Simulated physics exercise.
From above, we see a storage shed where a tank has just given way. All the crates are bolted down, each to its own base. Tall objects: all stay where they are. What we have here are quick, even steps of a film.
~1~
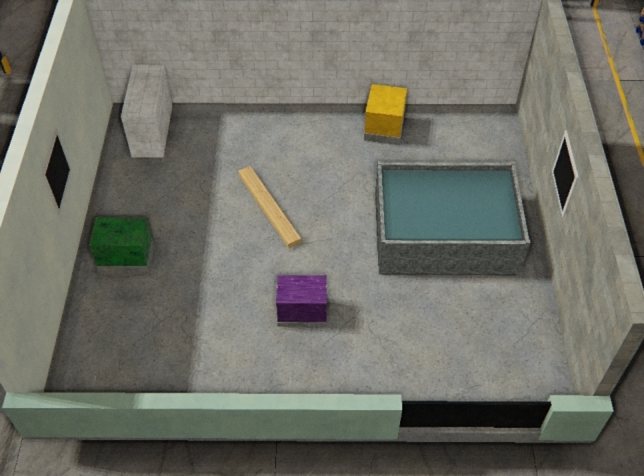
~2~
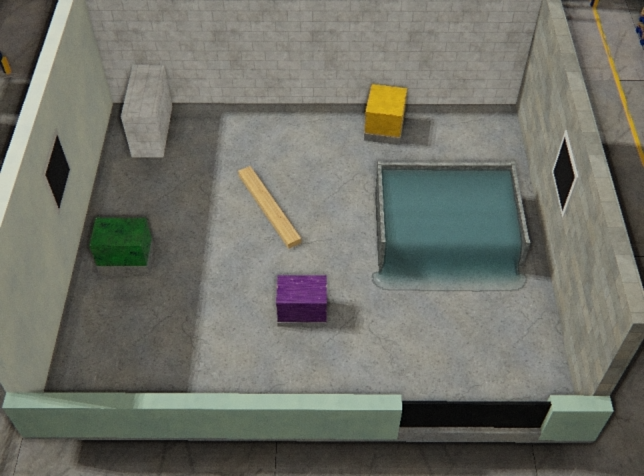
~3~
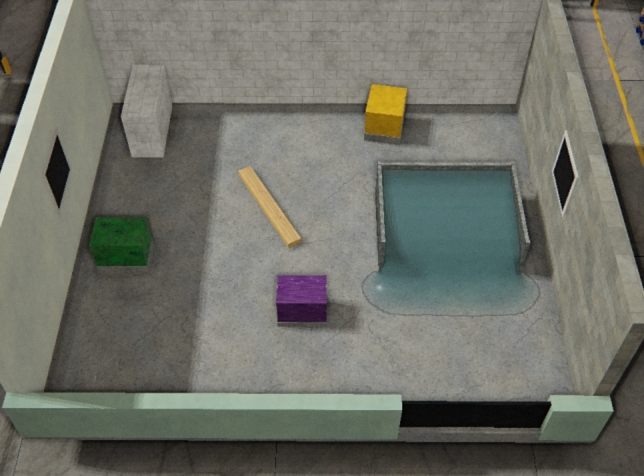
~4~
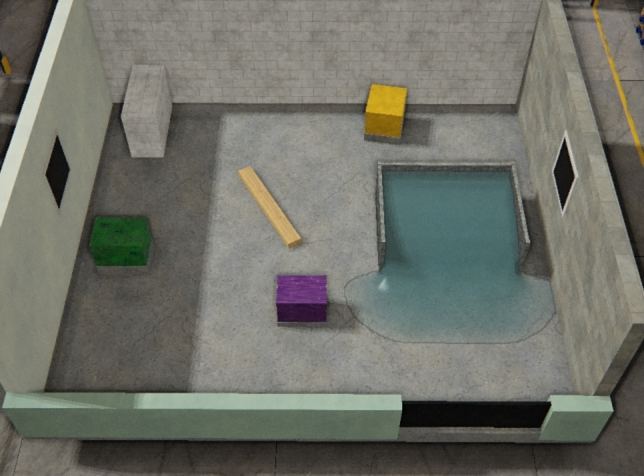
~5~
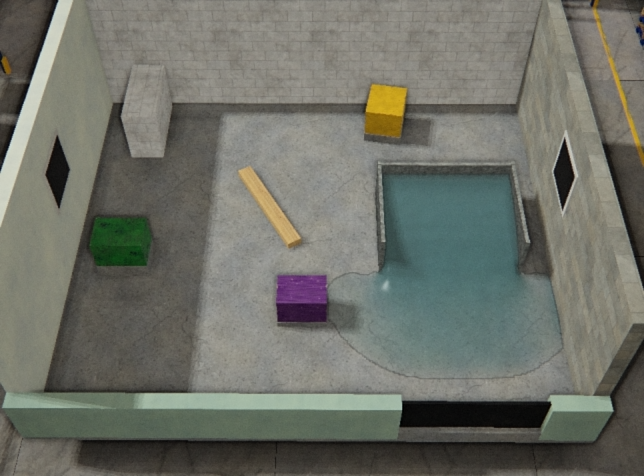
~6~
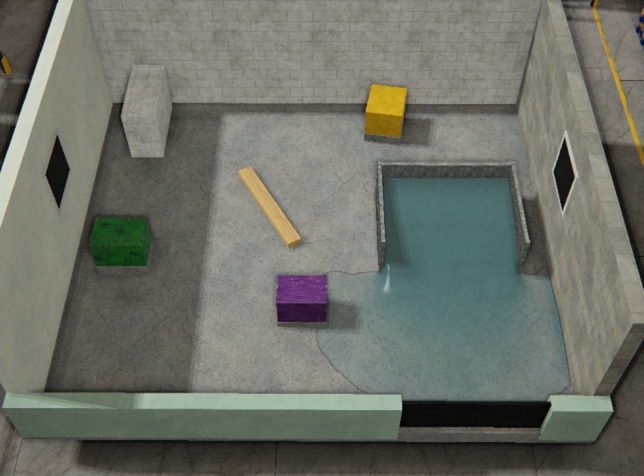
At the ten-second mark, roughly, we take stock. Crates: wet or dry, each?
One by one: Yellow crate: Untouched; purple crate: Touched; green crate: Untouched.
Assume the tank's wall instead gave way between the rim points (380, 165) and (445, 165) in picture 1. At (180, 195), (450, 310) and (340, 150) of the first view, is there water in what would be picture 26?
Read off point by point, the answer is soaking, not soaked, soaking.
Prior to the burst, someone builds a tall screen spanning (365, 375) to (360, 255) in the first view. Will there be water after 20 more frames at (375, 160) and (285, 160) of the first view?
As listed: No water, clear.
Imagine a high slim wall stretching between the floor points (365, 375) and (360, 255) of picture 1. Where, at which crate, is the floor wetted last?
The yellow one is last.
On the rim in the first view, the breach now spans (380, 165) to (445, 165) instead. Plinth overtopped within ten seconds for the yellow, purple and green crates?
The yellow crate gets drenched; the purple crate stays untouched; the green crate stays untouched.
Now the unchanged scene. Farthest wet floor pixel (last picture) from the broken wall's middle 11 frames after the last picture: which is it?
I'd put it around (136, 415).
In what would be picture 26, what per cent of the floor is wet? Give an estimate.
Around 45 in a hundred.
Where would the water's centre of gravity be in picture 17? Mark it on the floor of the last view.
It is around (440, 337).
A moment on, water covers 20 % of the floor; the yellow crate not reached, the purple crate water round its plinth, the green crate not reached.
Next, water covers 25 % of the floor; the yellow crate not reached, the purple crate water round its plinth, the green crate not reached.
Then, water covers 45 % of the floor; the yellow crate not reached, the purple crate water round its plinth, the green crate water round its plinth.
Later, water covers 75 % of the floor; the yellow crate water round its plinth, the purple crate water round its plinth, the green crate water round its plinth.
In the end, water covers 95 % of the floor; the yellow crate stayed above the water, the purple crate was topped, the green crate stayed above the water.
